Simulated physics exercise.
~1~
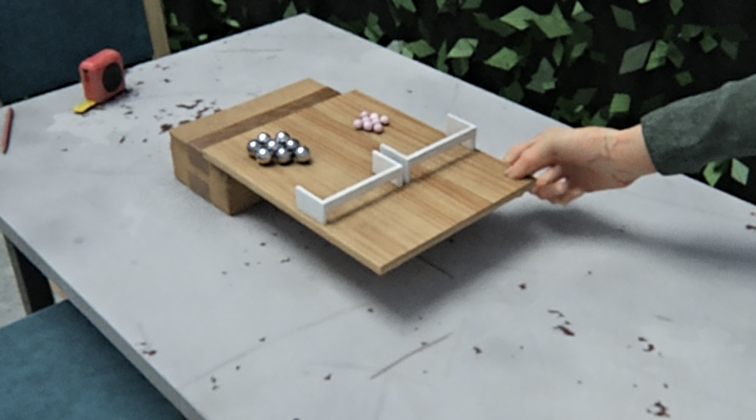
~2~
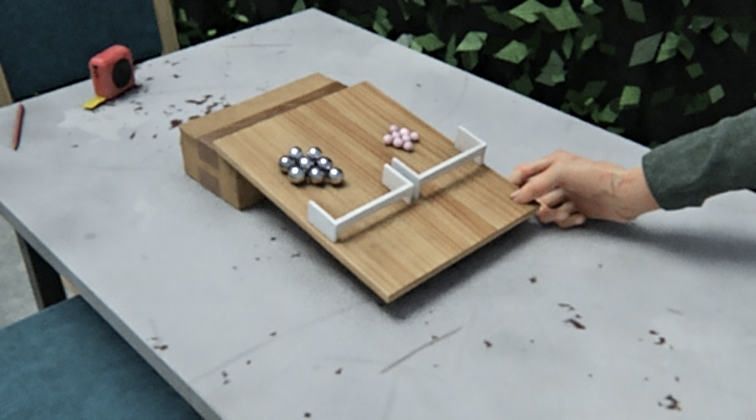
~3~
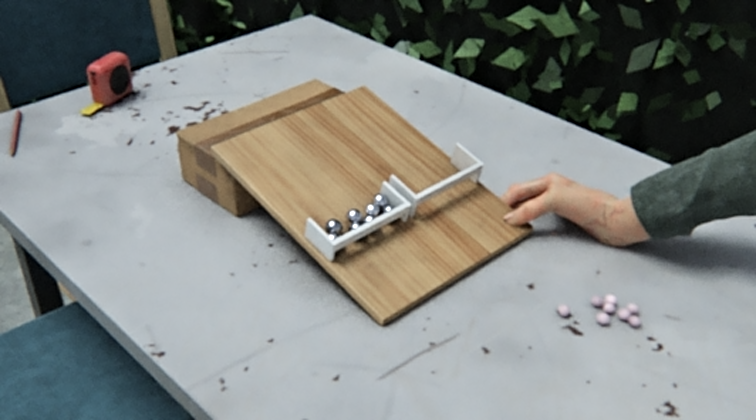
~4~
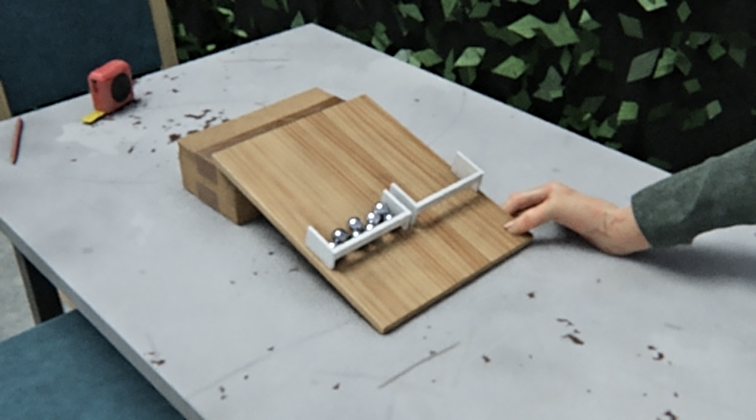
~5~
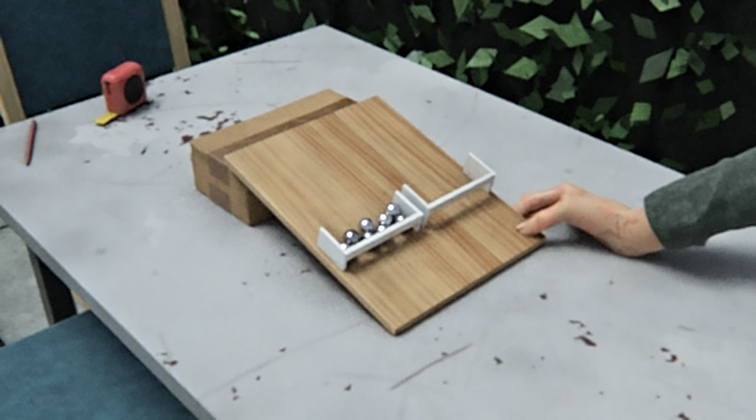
At the start, a wooden board rests with one end on a wooden block and the other in a hand, carrying a cluster of shiny metal balls and a cluster of small pink balls above two white gates. The hand lowers its end, and both clusters begin moving down the slope. As the board tilts more steeply, the metal balls stop against the front gate, while the pink ones get past the back gate and onto the table at right. The pink balls then disappear from view. Finally, the board rests tilted, the metal balls gathered behind their gate.
